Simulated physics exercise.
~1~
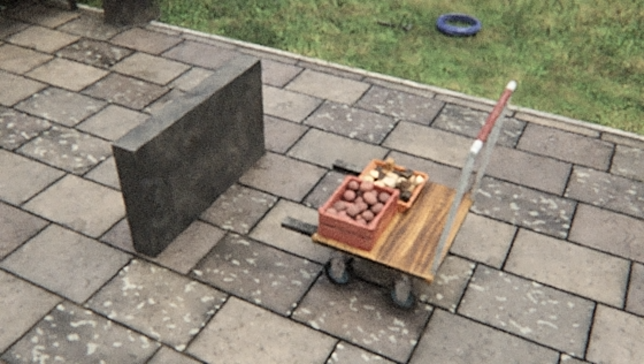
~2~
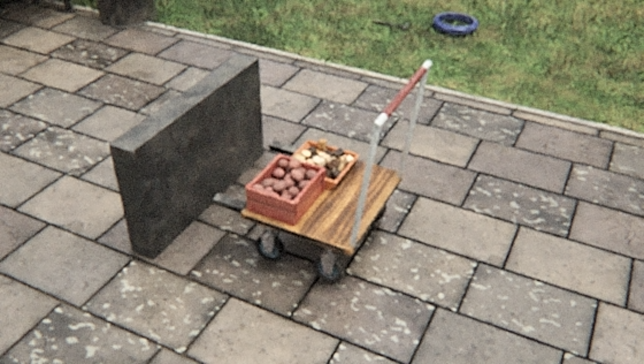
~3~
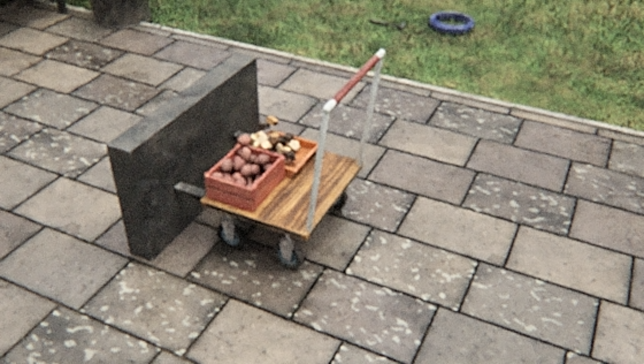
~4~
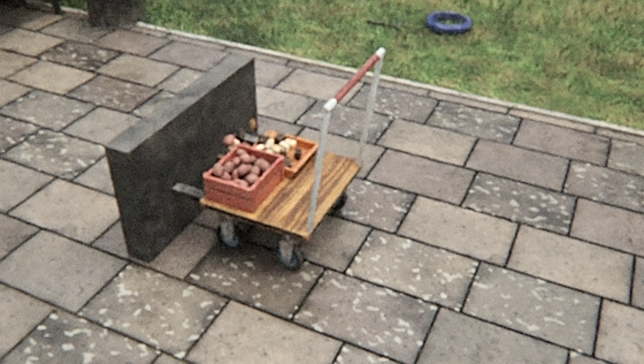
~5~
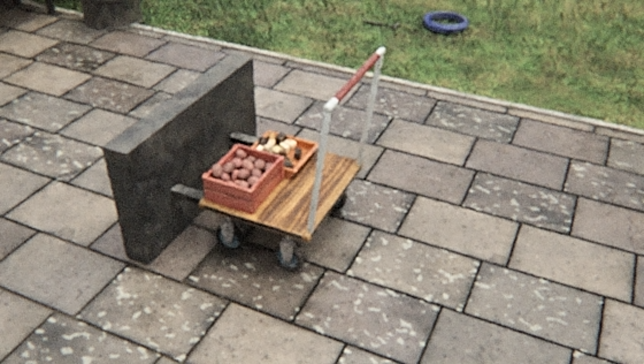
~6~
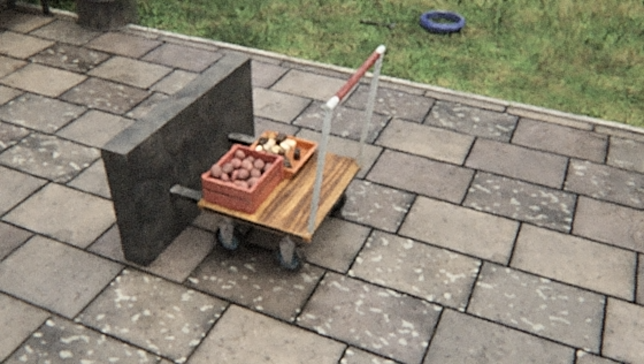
Wooden trolley carrying a red tub of potatoes and an orange tub of blocks rolling left, stopping at a dark wall, contents jolting.
